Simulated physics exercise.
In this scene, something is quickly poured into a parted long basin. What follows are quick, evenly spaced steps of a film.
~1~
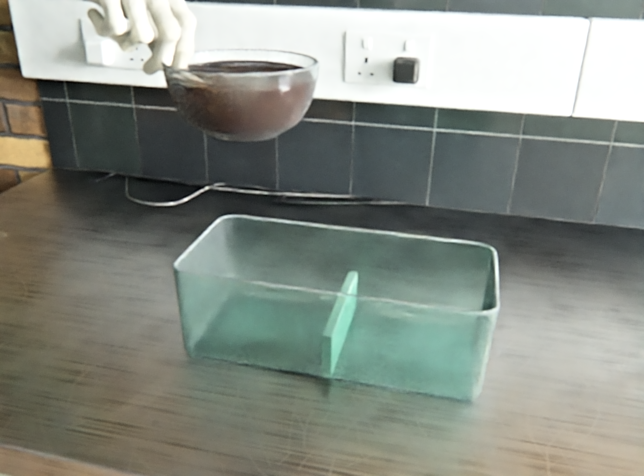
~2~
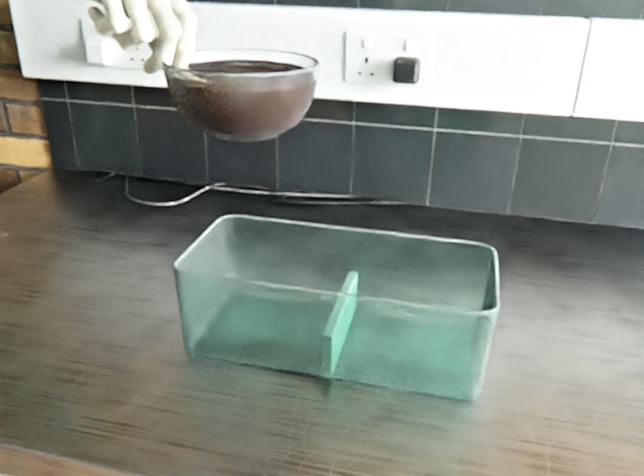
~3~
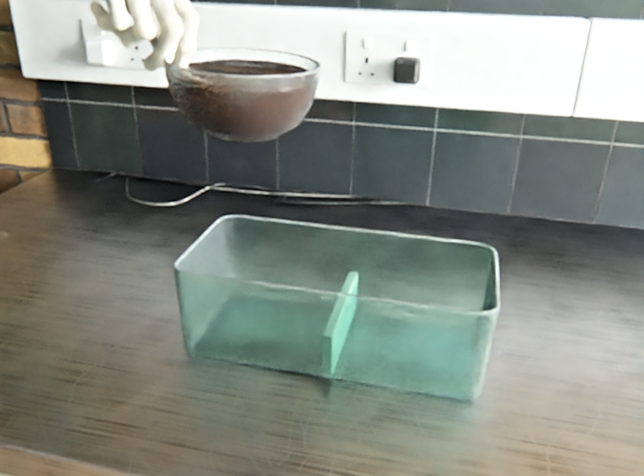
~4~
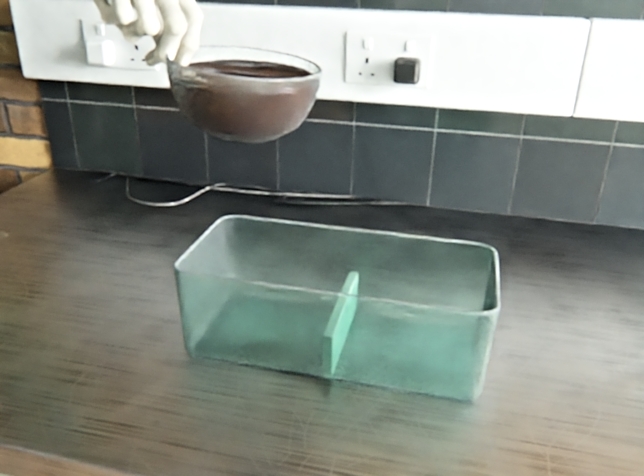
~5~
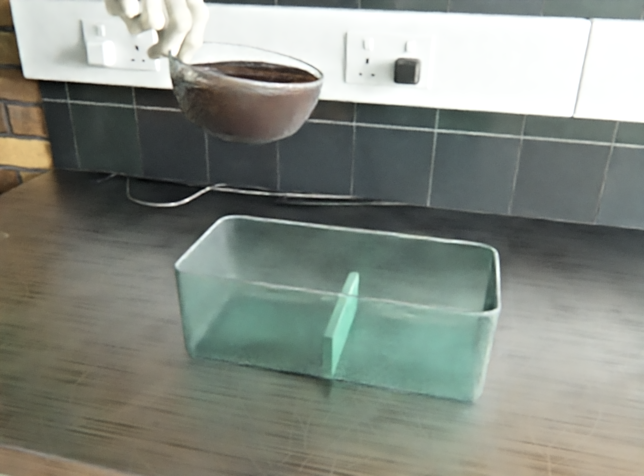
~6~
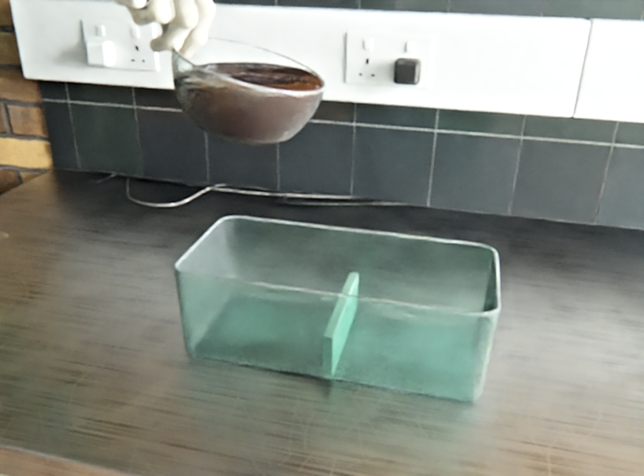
On a dark, wood-grained worktop before grey tiles and white wall sockets, the view looks slightly down from the front and stays still. A long, clear green basin with an upright divider across its middle sits at the centre, while a pale hand holds a glass bowl of dark brown liquid above its left side. The hand gradually tilts the bowl to the right, its left side rising.
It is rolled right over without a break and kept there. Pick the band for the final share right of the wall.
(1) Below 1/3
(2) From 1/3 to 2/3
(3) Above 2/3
Answer: 3.
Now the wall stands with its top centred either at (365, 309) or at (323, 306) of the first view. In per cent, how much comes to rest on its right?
The first one comes to 65 percent, while the second comes to 90 percent.
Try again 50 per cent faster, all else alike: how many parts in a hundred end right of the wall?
Roughly 80 percent.
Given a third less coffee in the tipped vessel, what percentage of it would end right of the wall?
75 per cent.
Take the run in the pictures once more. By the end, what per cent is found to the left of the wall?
I'd put it near 15 per cent.
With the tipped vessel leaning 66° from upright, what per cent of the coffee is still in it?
40 per cent, roughly.
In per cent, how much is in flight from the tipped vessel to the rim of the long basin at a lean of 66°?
Around 40 in a hundred.
A moment on, the tilt is 66° and 42 per cent is still to pour, 1 is left of the wall and 17 right of it.
Next, the tilt is 92° and 5 per cent is still to pour, 5 is left of the wall and 79 right of it.
Then the tilt is 95° and 0 per cent is still to pour, 16 is left of the wall and 83 right of it.
Later the tilt is 95° and 0 per cent is still to pour, 16 is left of the wall and 82 right of it.
At rest 16 per cent lies left of the wall, 82 right of it and 1 outside.
